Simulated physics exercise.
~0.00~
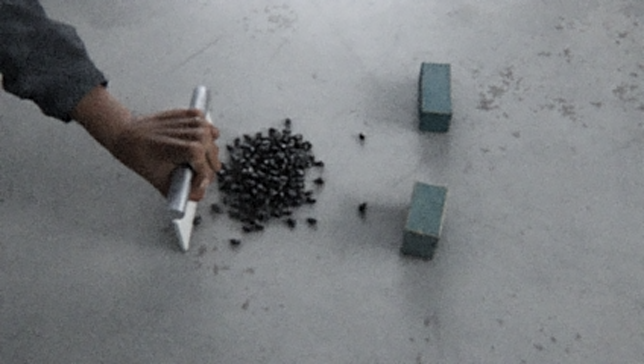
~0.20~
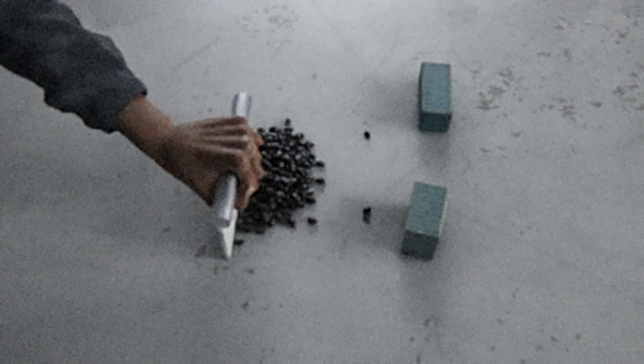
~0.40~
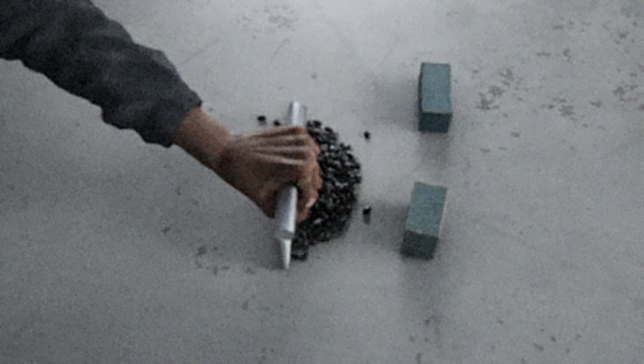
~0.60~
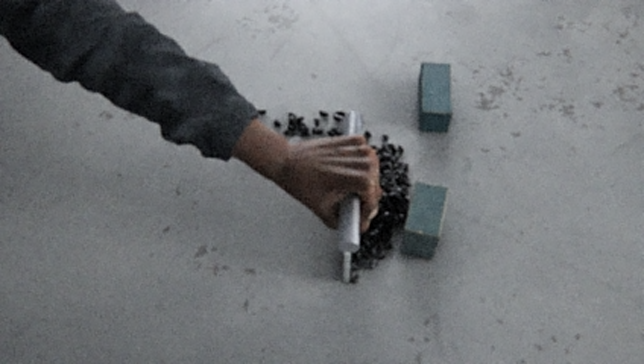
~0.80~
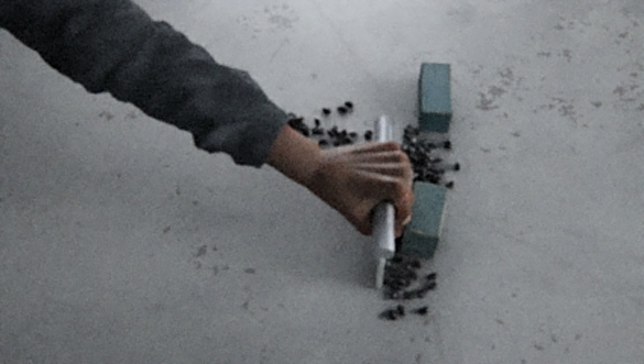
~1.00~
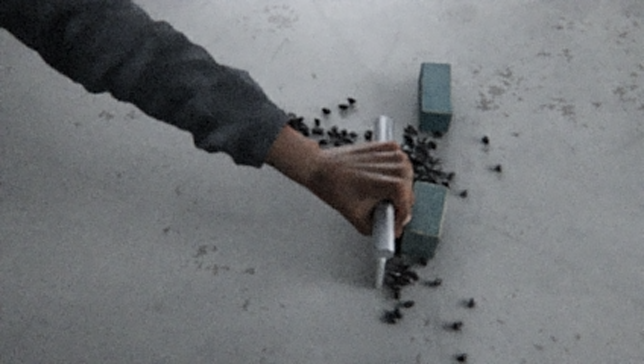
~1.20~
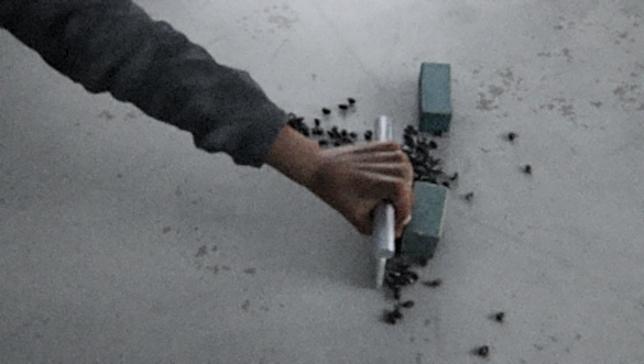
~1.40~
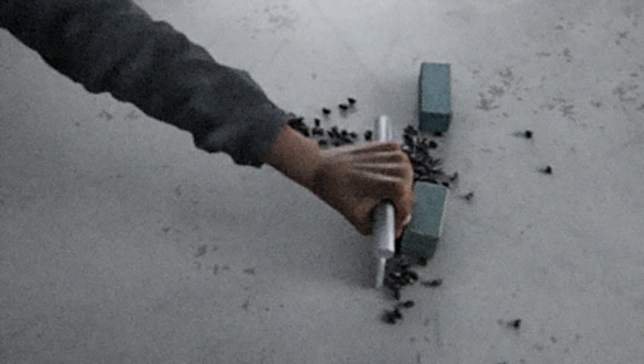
A hand pushes black beans right with a scraper, then stops as some scatter past two blocks.
